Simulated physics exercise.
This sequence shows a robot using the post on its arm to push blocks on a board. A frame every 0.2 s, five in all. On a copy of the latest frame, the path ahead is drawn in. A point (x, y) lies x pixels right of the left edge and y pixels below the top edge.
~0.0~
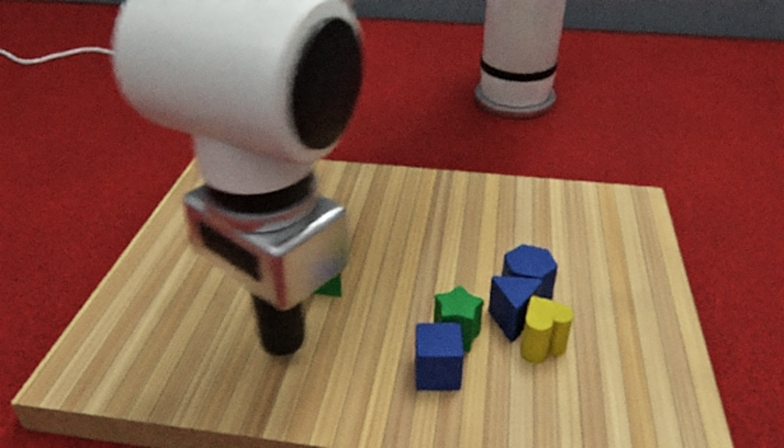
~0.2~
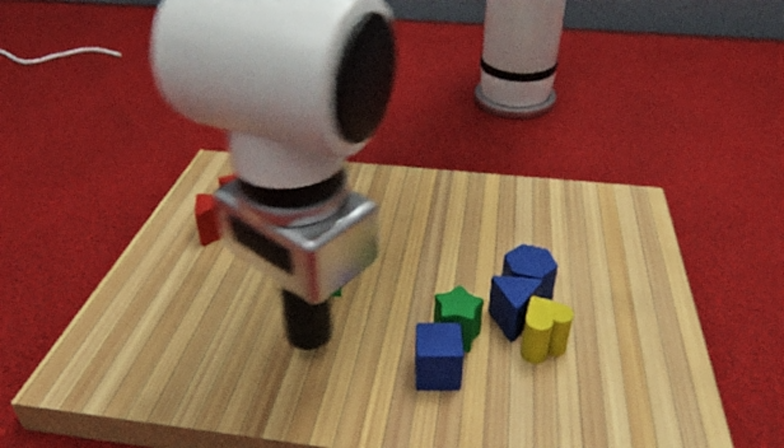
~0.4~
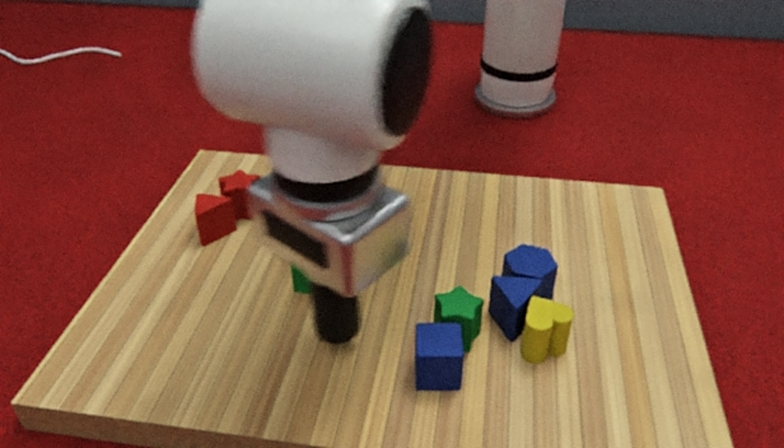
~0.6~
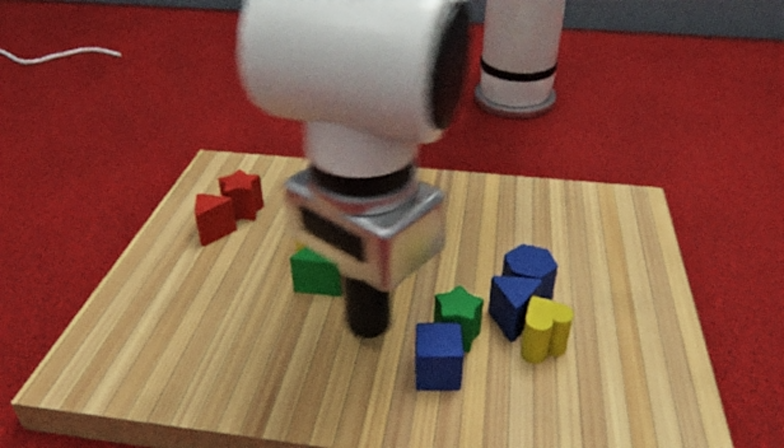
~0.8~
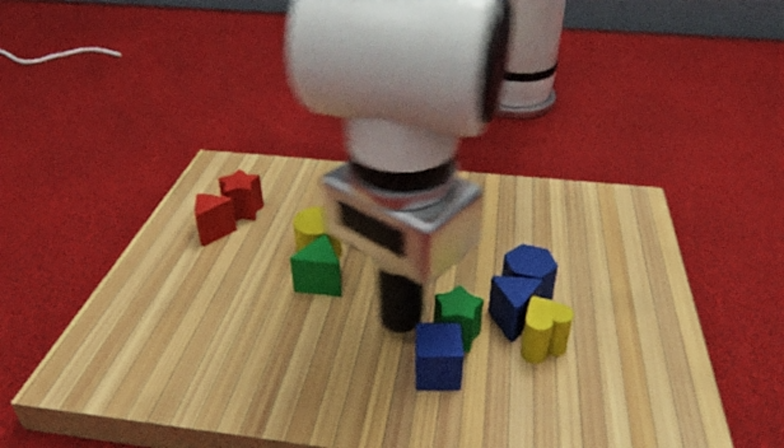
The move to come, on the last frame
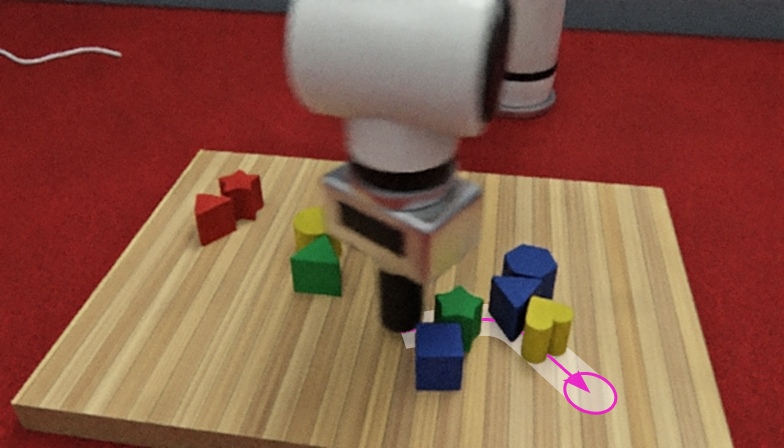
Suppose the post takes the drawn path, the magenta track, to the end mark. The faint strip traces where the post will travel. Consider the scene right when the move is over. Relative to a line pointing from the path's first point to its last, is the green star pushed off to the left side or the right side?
It goes toward the right-hand side.
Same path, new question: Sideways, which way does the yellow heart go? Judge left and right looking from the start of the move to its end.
The shift is to the right of that direction.
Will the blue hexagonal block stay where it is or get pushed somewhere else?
Not moved.
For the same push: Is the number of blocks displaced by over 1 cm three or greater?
That would be a yes.
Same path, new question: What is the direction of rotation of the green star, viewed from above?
Short answer: Clockwise.
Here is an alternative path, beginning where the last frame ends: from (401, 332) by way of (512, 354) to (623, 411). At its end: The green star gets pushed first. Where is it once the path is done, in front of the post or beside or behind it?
Expect to find it next to or behind the post.
Path on the board, from (401, 332) through (471, 320) and (535, 343) to (590, 393).
On the path given first. One third of the way, post at (474, 306); green star at (504, 310), turned 65° clockwise; blue triangular block at (528, 289), turned 15° anticlockwise; yellow heart at (556, 316), turned 20° clockwise.
Two thirds of the way, post at (538, 330); green star at (540, 341), turned 115° clockwise; blue triangular block at (581, 300), turned 25° clockwise; yellow heart at (590, 335).
At the end, post at (594, 379); green star at (554, 369), turned 165° clockwise; blue triangular block at (589, 302); blue hexagonal block in place; yellow heart at (649, 371).
